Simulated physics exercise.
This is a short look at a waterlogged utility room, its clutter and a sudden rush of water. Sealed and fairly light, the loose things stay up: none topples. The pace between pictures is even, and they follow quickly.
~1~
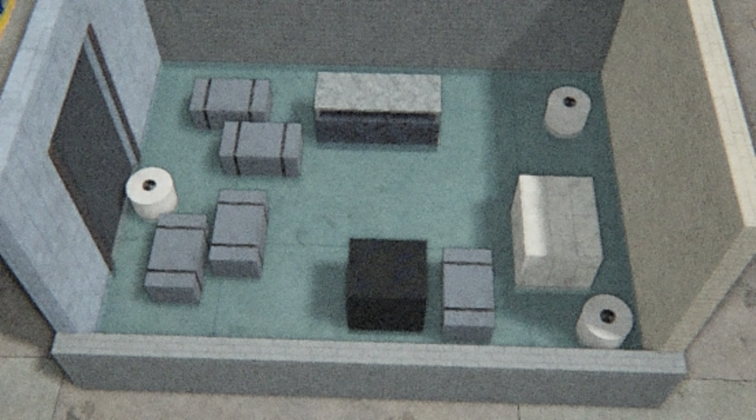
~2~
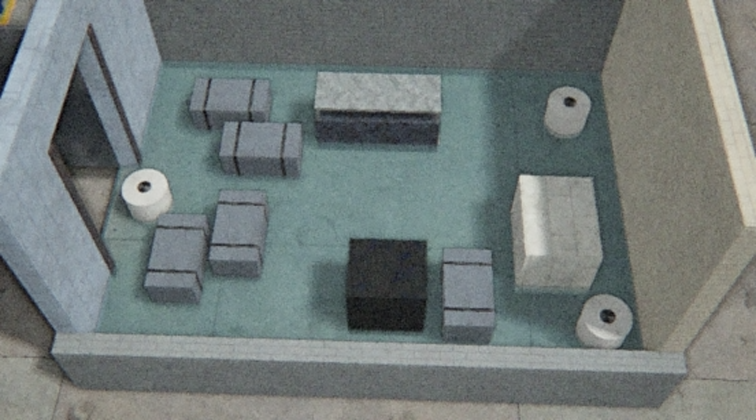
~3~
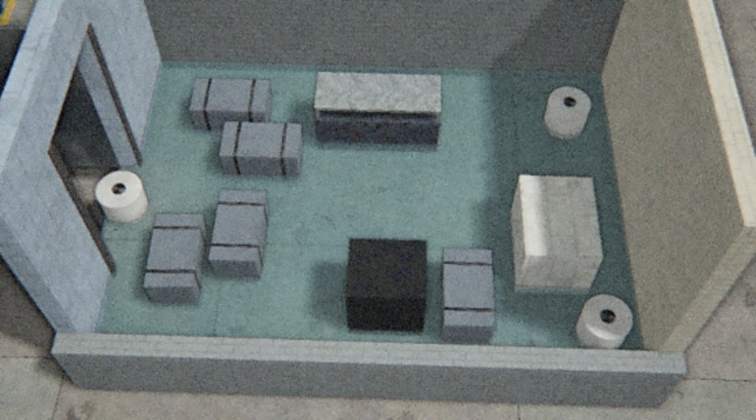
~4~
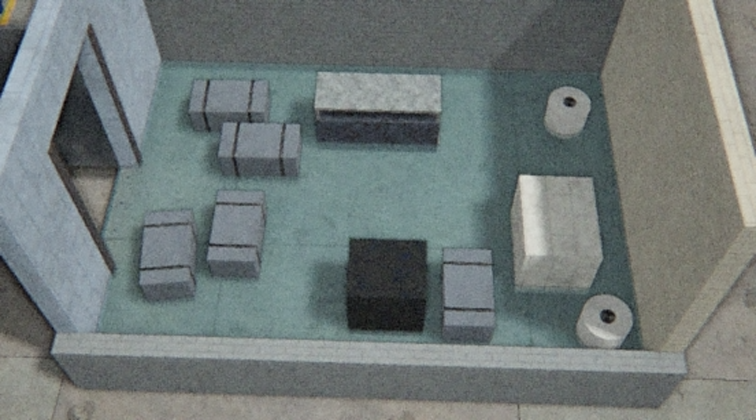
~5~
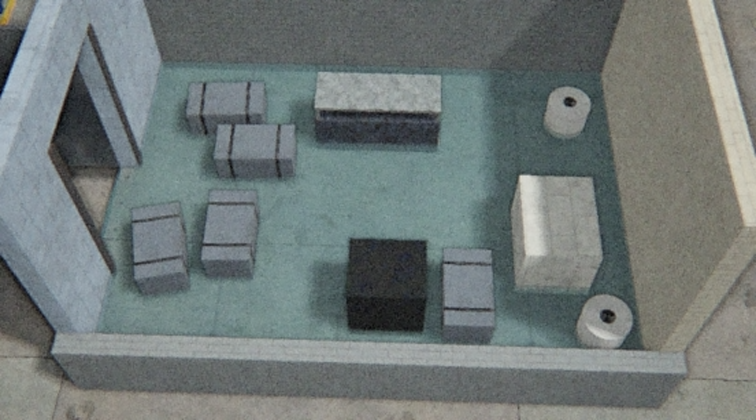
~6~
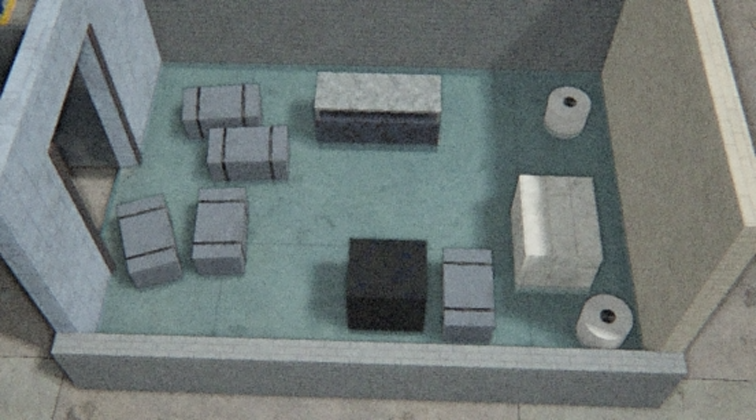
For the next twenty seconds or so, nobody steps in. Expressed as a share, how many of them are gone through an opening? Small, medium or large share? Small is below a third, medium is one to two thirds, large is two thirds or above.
A medium share.
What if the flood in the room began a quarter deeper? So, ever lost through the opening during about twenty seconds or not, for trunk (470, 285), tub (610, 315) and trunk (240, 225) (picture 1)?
Sequence: Not removed / not removed / removed.
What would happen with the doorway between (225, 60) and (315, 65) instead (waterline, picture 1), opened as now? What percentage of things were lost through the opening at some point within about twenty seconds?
Roughly 40 %.
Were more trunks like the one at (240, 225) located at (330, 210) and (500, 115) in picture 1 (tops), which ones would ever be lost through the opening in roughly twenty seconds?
Taking them in the order asked, the first is not removed while the second is not removed.
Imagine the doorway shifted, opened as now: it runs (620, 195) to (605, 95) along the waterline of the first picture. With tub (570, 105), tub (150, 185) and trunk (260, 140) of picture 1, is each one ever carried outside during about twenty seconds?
Okay, so: Makes it outside for the first, never exits for the second, never exits for the third.
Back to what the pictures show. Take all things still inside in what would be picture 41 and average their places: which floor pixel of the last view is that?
About (512, 244).
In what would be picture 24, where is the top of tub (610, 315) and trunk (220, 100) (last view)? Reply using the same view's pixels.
Approximately (576, 319) for the first and (123, 183) for the second.
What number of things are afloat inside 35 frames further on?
The figure is 2.
A moment on, 2 of 8 are out; 6 afloat.
Next, 4 of 8 are out; 4 afloat.
Later, 5 of 8 are out; 2 afloat.
In the end, 5 of 8 are out; 0 afloat.
